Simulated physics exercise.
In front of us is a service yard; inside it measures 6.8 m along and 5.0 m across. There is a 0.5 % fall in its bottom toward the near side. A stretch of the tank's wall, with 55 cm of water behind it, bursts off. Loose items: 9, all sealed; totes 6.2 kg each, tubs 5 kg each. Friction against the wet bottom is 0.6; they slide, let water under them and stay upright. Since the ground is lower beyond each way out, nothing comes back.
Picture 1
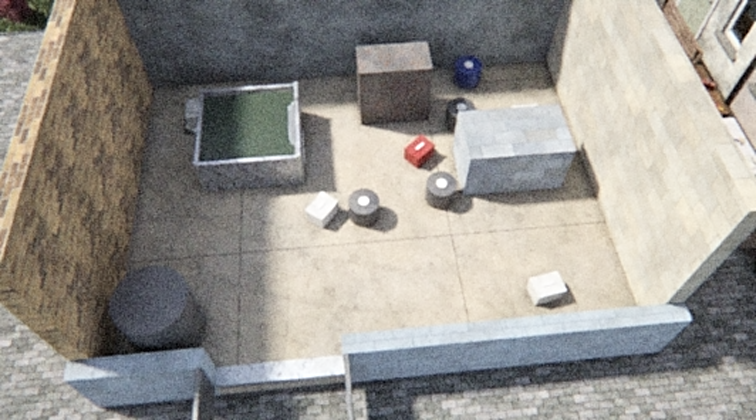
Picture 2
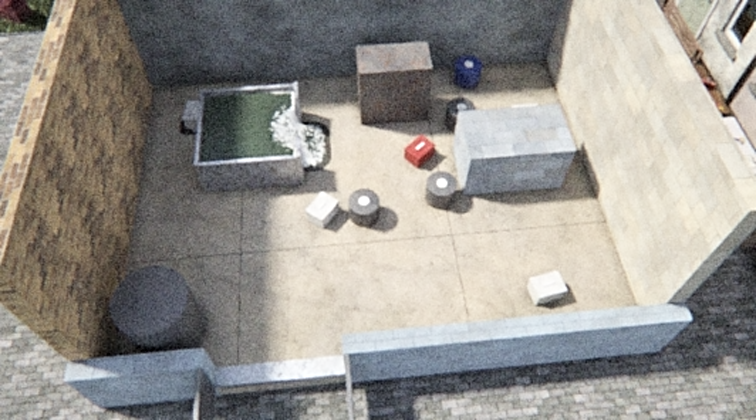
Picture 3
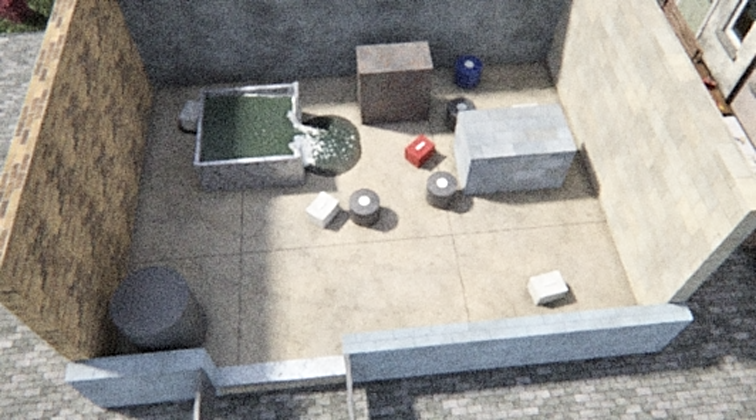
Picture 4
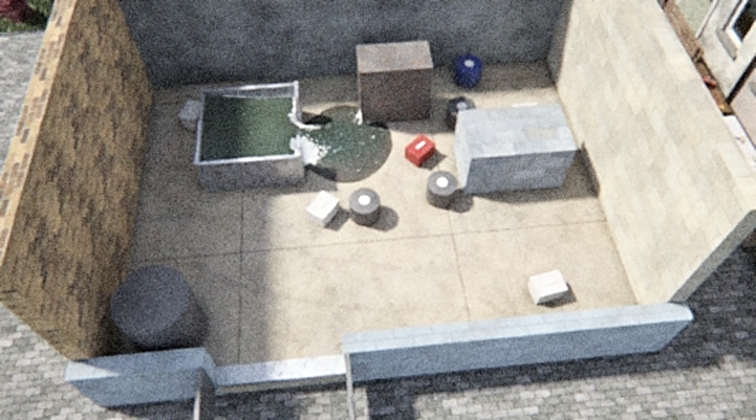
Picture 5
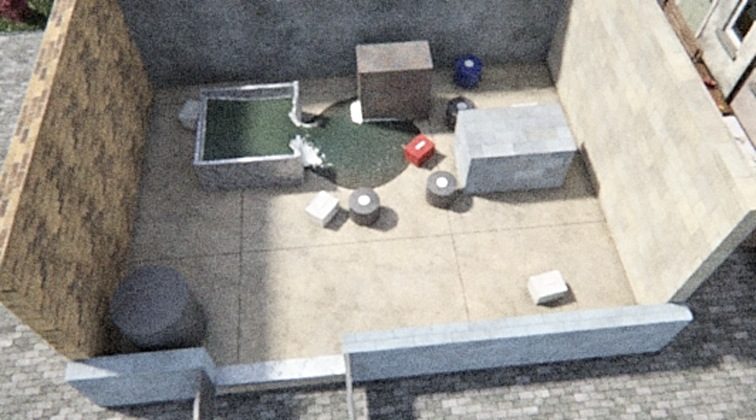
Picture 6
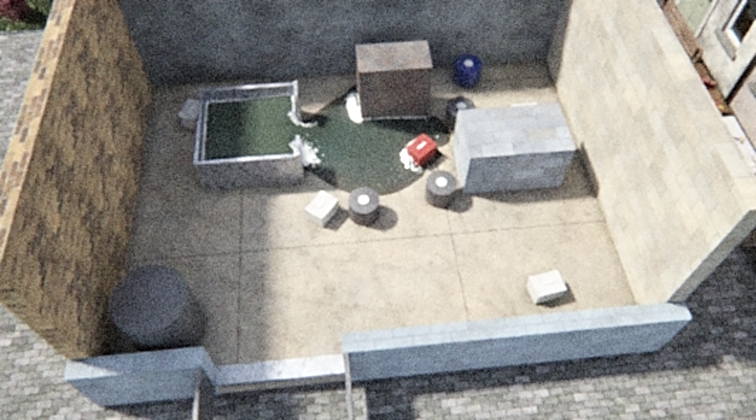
In a walled yard, the right side of a water tank burst open, and dark green water poured out and spread across the floor, reaching the brown block and then the red tote.
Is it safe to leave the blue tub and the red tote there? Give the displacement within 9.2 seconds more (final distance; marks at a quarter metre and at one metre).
The blue tub goes a long distance, and the red tote goes a long distance.
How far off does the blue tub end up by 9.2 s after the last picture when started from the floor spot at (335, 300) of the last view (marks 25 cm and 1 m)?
It hardly budges.
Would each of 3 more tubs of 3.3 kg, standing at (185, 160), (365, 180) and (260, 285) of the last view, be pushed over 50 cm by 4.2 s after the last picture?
Within it, beyond it, within it.
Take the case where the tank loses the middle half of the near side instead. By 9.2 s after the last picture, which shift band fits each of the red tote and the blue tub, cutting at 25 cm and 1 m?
Here's how it goes: The red tote scarcely moves, and the blue tub scarcely moves.
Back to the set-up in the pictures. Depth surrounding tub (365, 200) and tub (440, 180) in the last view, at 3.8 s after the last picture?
Close to 1 and 5 centimetres.
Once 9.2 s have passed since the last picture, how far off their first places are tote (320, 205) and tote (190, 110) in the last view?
Lab note - net shifts in order: 0 cm; 10 cm.
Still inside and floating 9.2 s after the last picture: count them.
At that moment it comes to 3.
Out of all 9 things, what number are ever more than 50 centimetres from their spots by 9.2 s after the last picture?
I make that 6.
Then, 1.2 s after the last picture the blue tub is near (469, 64), 0.0 m from its start, aground; the red tote is near (455, 185), 0.9 m from its start, afloat; 0 of 9 are out; 1 afloat.
Then, 3.8 s after the last picture the blue tub is near (456, 89), 0.7 m from its start, afloat; the red tote is near (510, 248), 2.2 m from its start, aground; 0 of 9 are out; 5 afloat.
Then, 6.2 s after the last picture the blue tub is near (467, 120), 1.3 m from its start, afloat; the red tote is near (506, 242), 2.1 m from its start, afloat; 0 of 9 are out; 6 afloat.
Then, 9.2 s after the last picture the blue tub is near (543, 115), 1.6 m from its start, afloat; the red tote is near (509, 218), 1.8 m from its start, aground; 0 of 9 are out; 3 afloat.
